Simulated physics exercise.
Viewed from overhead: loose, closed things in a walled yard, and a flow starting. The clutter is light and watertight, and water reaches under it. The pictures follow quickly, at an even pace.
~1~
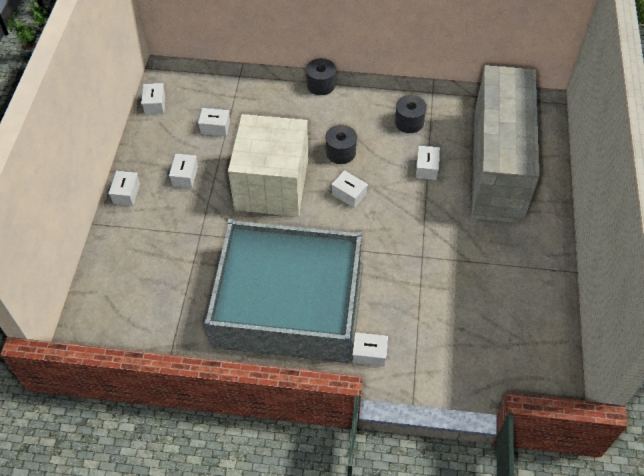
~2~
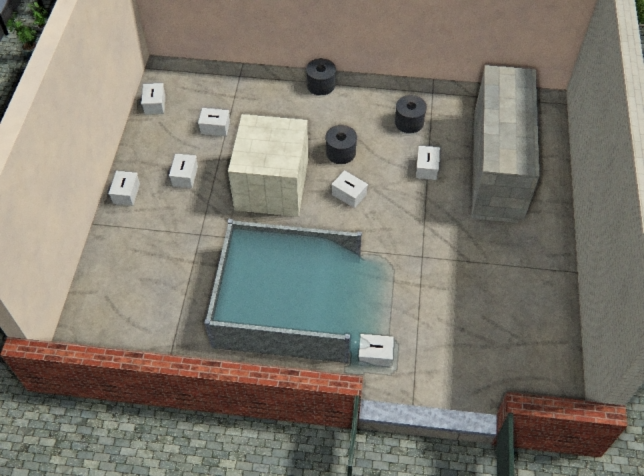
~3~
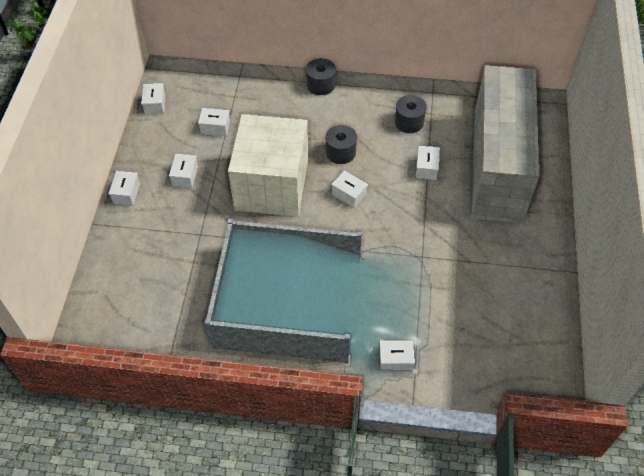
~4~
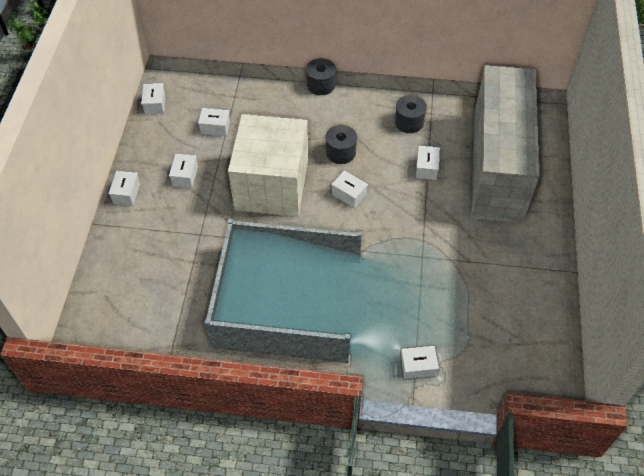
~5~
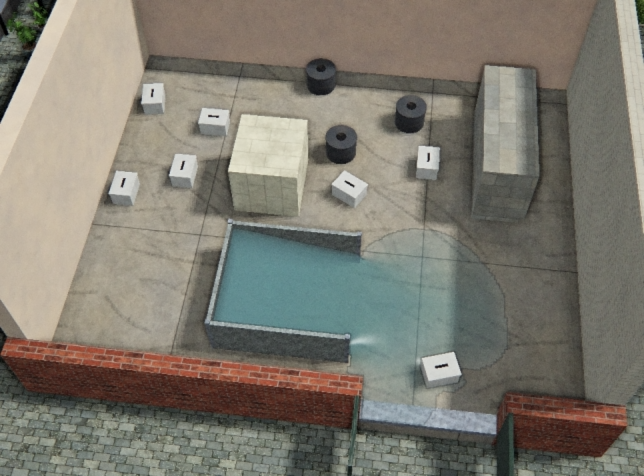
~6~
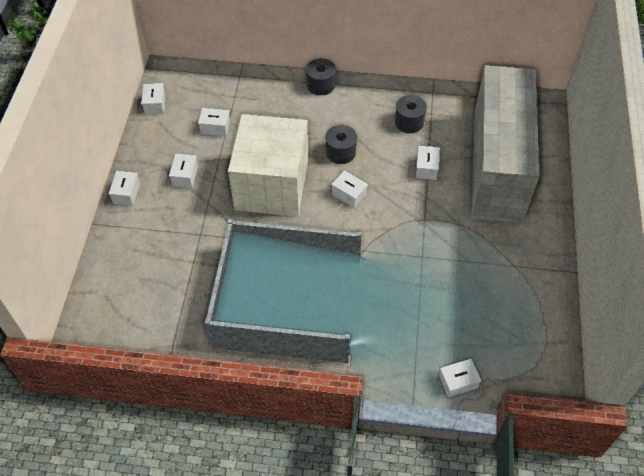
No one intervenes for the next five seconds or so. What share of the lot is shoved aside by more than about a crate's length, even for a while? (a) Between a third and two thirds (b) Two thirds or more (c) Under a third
Under a third.
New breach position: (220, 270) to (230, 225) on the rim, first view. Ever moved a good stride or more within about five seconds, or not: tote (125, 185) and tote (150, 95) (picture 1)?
The first one went the full distance; the second one went the full distance.
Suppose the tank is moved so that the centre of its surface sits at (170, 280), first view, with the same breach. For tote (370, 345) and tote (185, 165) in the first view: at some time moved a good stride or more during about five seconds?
Taking them in the order you gave, the first got carried that far and the second did not get there.
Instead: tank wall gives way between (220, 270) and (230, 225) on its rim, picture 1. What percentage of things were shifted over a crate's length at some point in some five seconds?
Roughly 30 in a hundred.
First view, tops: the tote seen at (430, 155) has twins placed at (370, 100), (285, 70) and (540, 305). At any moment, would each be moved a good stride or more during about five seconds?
In turn: No, never so far, moved that far.
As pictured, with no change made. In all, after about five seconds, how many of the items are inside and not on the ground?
My count is 0.
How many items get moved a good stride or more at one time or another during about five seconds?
I make it 1.
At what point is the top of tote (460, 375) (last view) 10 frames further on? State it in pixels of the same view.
Close to (575, 383).
A moment on, 1 of 10 are well off their spots; 0 afloat.
Next, 1 of 10 are well off their spots; 1 afloat.
Later, 1 of 10 are well off their spots; 1 afloat.
In the end, 1 of 10 are well off their spots, and 1 have been at some point; 0 afloat.
